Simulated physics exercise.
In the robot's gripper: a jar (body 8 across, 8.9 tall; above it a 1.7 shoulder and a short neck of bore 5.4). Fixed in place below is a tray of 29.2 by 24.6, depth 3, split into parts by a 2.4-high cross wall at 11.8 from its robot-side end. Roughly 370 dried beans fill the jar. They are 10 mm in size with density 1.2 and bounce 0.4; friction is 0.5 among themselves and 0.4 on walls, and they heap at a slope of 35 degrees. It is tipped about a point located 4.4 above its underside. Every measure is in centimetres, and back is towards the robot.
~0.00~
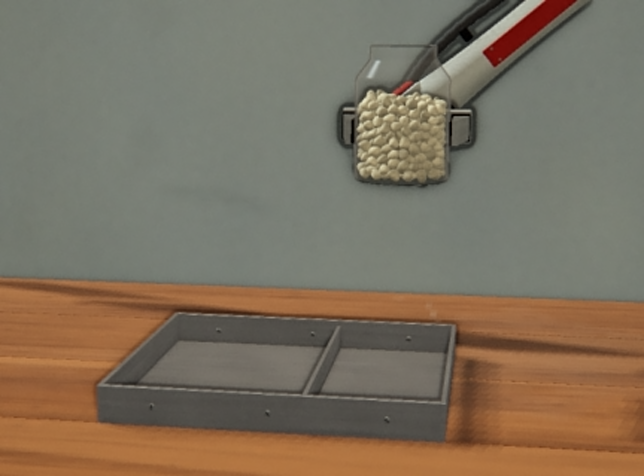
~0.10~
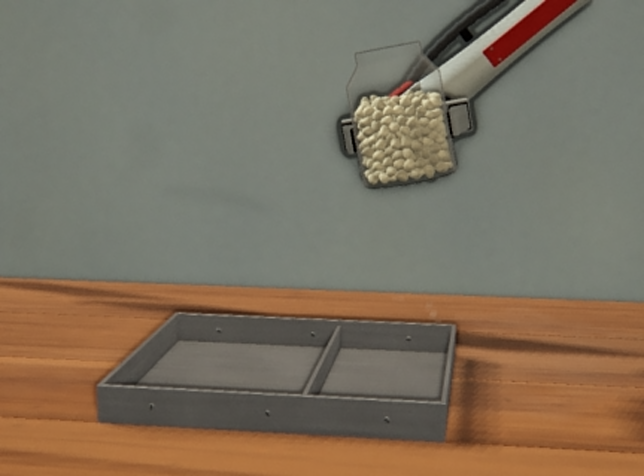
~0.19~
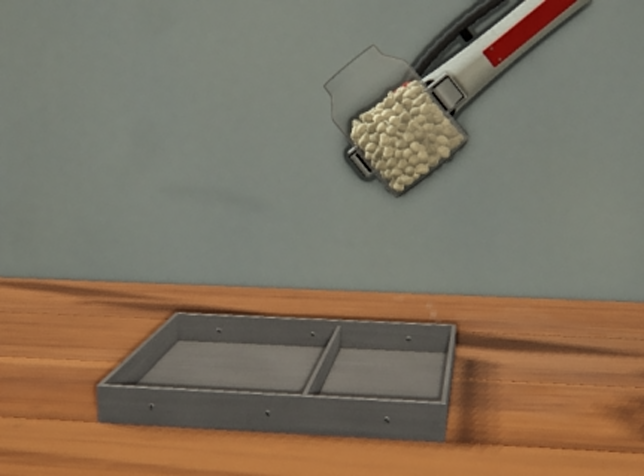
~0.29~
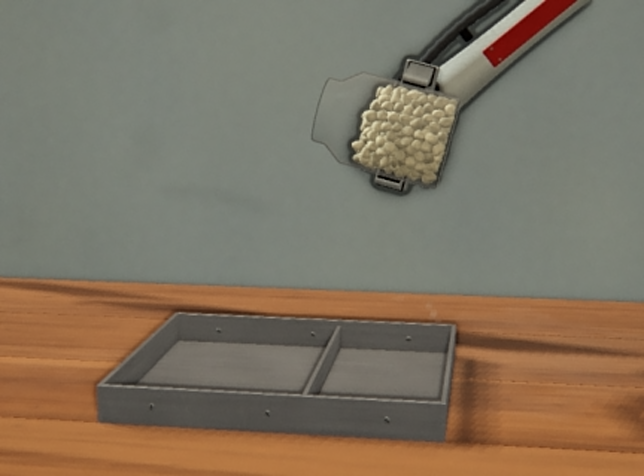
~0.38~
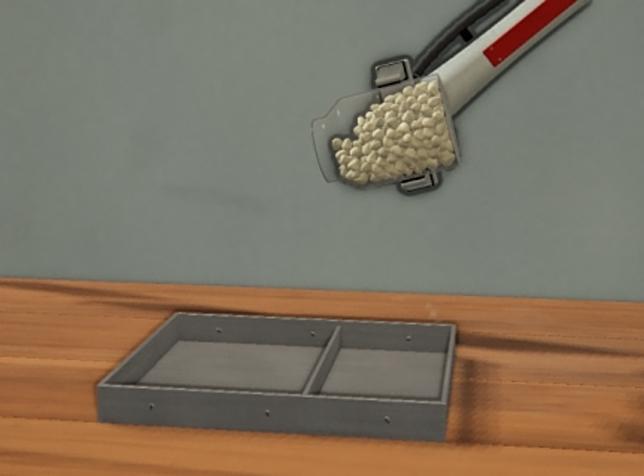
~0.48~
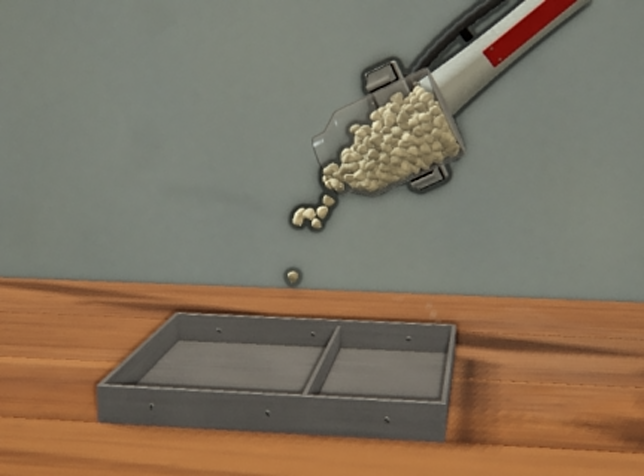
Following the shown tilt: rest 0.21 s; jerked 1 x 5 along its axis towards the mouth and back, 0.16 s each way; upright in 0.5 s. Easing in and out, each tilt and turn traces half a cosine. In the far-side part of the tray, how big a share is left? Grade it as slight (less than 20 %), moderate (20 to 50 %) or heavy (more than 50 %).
Moderate, 20 to 50 %.
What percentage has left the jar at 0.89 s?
Roughly 15 percent by that time.
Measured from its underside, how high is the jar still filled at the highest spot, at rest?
I'd say close to 6.5 cm from the underside.
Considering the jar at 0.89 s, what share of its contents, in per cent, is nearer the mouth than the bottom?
Share in mouth half: Approx. 75 %.
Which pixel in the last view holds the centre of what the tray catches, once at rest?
Centre: Close to (243, 375).
After 0.89 s, tipped 116°, highest piece 24 above the table; 305 in the jar, 52 in the far-side part, 10 in flight or on a rim.
After 1.30 s, tipped 42°, highest piece 29 above the table; 233 in the jar, 121 in the far-side part, 7 in the robot-side part, 6 in flight or on a rim.
After 1.71 s, upright, highest piece 27 above the table; 233 in the jar, 127 in the far-side part, 7 in the robot-side part.
After 2.41 s, upright, highest piece 27 above the table; 233 in the jar, 127 in the far-side part, 7 in the robot-side part.
At rest, 233 in the jar, 127 in the far-side part, 7 in the robot-side part. That is 35 % in the far-side part of the tray.
